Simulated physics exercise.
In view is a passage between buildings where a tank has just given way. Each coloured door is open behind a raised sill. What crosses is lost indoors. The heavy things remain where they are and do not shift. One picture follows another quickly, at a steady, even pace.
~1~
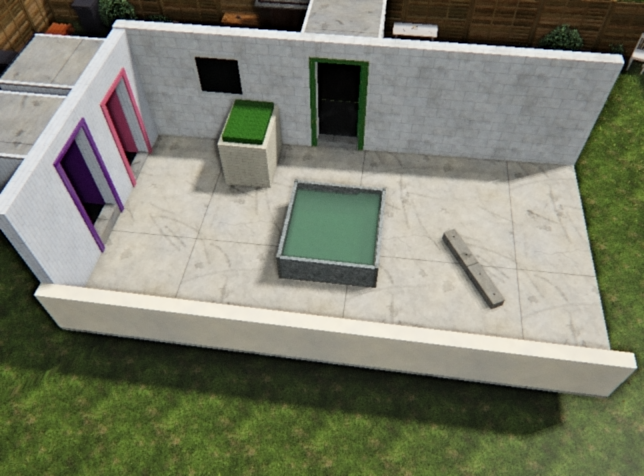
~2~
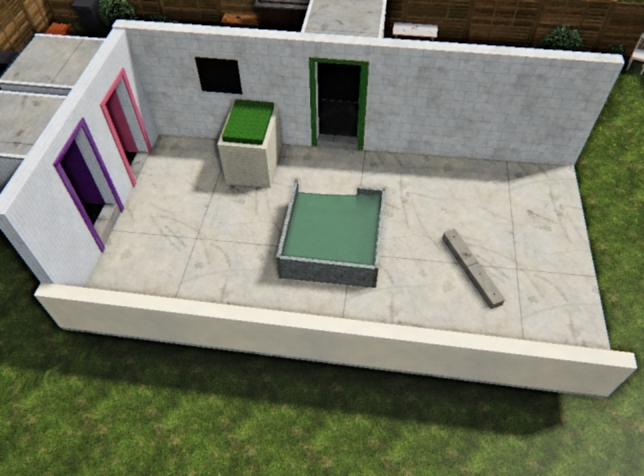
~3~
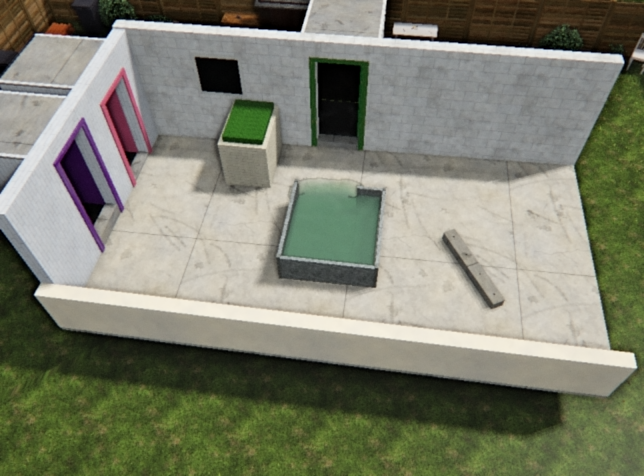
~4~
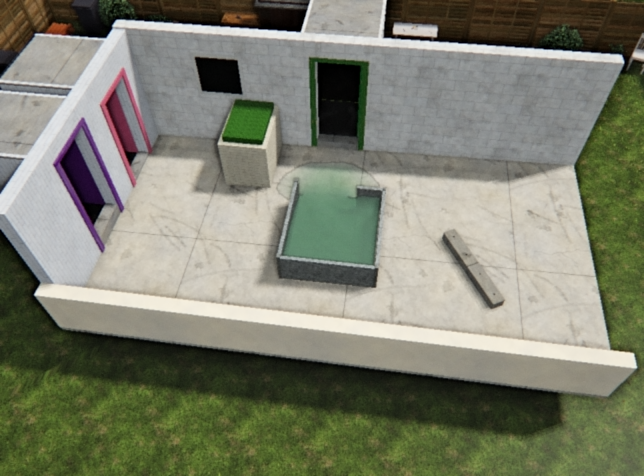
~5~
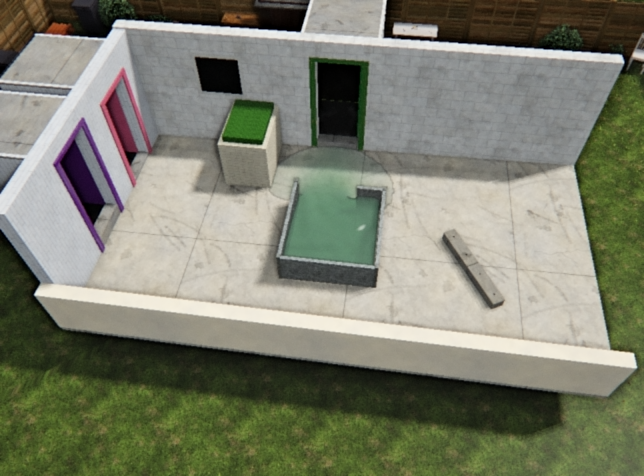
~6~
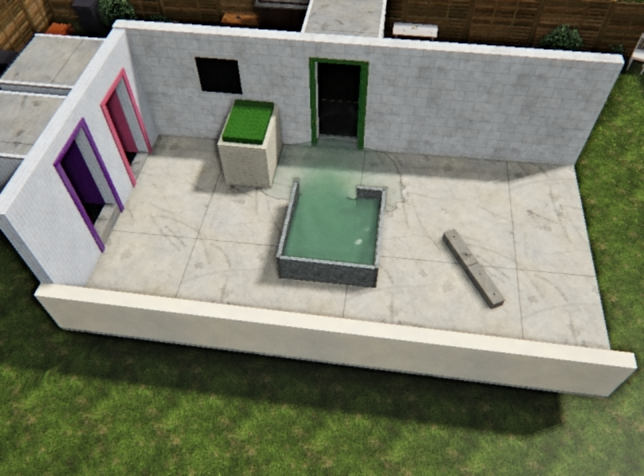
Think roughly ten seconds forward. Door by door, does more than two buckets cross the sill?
In the end the purple door keeps it to two buckets. The pink door keeps it to two buckets. The green door lets in beyond two buckets.
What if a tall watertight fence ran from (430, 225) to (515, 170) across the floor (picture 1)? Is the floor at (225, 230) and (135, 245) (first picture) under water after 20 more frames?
Submerged, then untouched.
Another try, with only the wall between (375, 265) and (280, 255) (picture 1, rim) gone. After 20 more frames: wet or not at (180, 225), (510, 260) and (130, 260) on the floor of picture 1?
Listed order gives sopping; left alone; sopping.
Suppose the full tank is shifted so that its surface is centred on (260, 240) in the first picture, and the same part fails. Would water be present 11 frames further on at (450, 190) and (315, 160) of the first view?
In the order asked: Unreached, then waterlogged.
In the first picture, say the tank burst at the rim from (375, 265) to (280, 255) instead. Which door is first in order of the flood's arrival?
I'd say the one in purple.
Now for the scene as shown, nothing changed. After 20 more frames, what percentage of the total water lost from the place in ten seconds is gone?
I'd put it near 45 in a hundred.
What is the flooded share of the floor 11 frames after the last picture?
It comes to roughly 15 in a hundred.
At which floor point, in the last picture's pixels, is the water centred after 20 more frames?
I'd put it at around (340, 199).
A moment on, water covers 10 % of the floor; the purple door not reached, the pink door not reached, the green door over two buckets in.
Next, water covers 15 % of the floor; the purple door not reached, the pink door not reached, the green door far over two buckets in.
Then, water covers 35 % of the floor; the purple door not reached, the pink door wet at the sill, nothing in, the green door far over two buckets in.
Later, water covers 65 % of the floor; the purple door wet at the sill, nothing in, the pink door wet at the sill, nothing in, the green door far over two buckets in.
In the end, water covers 75 % of the floor; the purple door wet at the sill, nothing in, the pink door wet at the sill, nothing in, the green door far over two buckets in.
